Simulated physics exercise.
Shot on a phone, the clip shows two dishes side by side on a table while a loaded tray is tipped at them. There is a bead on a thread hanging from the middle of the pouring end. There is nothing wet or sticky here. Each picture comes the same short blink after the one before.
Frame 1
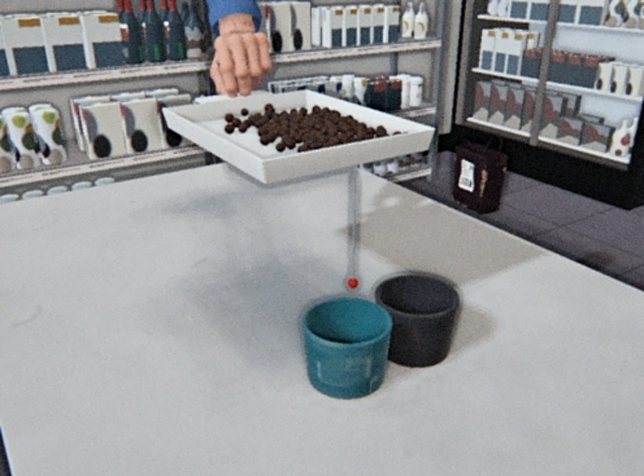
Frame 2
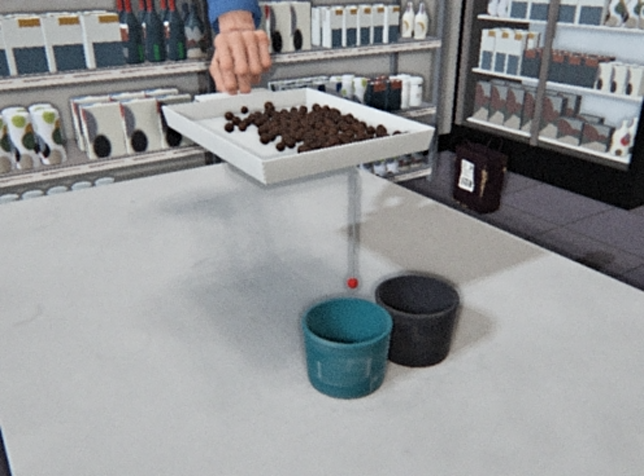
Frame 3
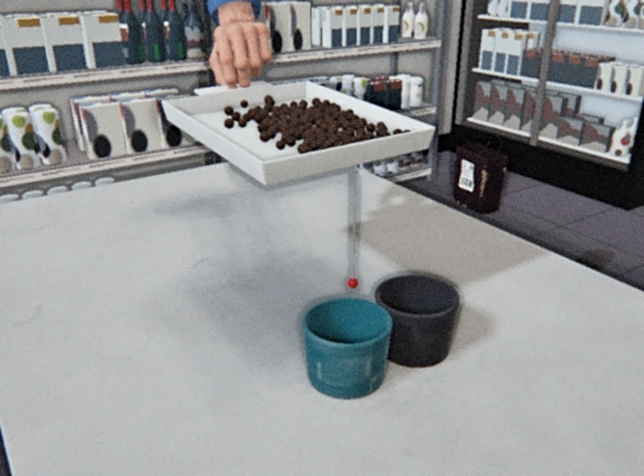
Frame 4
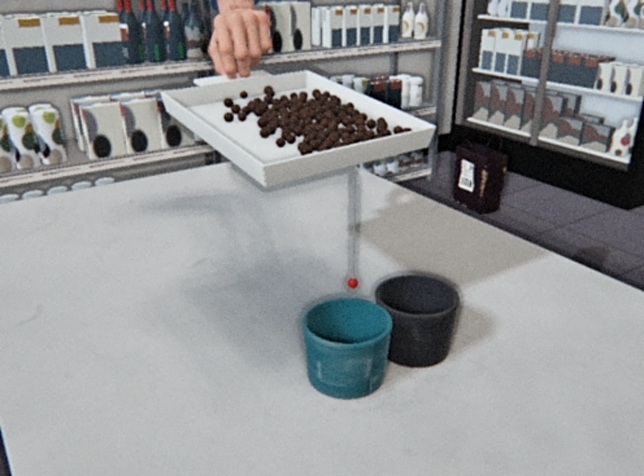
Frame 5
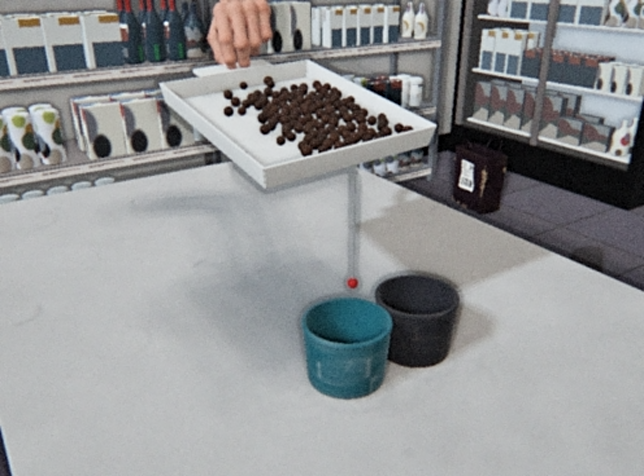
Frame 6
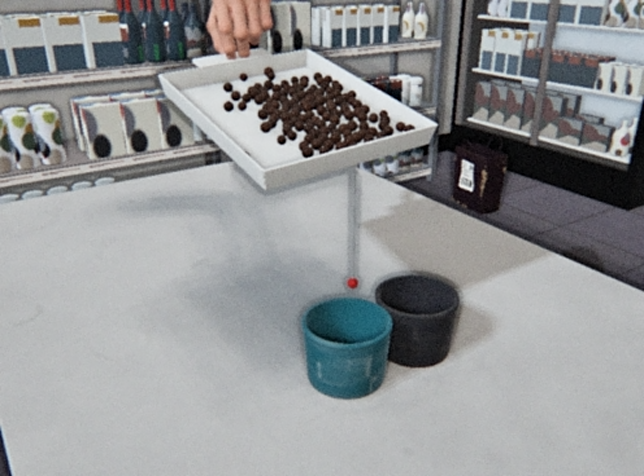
To begin with, a hand holds a white tray of small dark brown balls nearly level above a teal dish and a black one, a red bead hanging beneath it. The hand then gradually raises the tray's far side, tilting it slightly toward the near left corner, while the dishes stay still.
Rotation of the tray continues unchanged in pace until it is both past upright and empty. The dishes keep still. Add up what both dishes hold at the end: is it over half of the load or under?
More of the load is lost than caught.
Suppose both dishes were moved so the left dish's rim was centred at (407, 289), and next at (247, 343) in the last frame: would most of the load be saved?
Short of half, then the bulk of it.
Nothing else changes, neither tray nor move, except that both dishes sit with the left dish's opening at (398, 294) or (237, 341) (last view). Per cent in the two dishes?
First try: Roughly 0 per cent; second try: Roughly 50 per cent.
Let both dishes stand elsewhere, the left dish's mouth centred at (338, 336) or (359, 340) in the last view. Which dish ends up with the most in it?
First try, the leftmost dish; second try, the leftmost dish.
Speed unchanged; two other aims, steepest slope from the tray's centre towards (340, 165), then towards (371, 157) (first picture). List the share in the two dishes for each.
I'd say some 30 in a hundred at first, then 50 in a hundred.
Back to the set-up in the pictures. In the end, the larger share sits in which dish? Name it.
The one to the left.
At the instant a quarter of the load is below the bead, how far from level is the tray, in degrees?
It is at around 85 degrees.
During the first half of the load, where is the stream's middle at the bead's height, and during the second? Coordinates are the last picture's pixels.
About (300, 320), and after that about (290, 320).
Just after the last frame, tray tipped steeply; almost all on the tray; just a few in the air.
A moment on, tray tipped right over; about a tenth on the tray; roughly a quarter in the left dish; roughly half outside both; roughly a quarter in the air.
Further on, tray tipped past a quarter turn; roughly a quarter in the left dish; just a few in the right dish; roughly two thirds outside both.
When it is over, tray tipped past a quarter turn; roughly a quarter in the left dish; just a few in the right dish; roughly two thirds outside both.
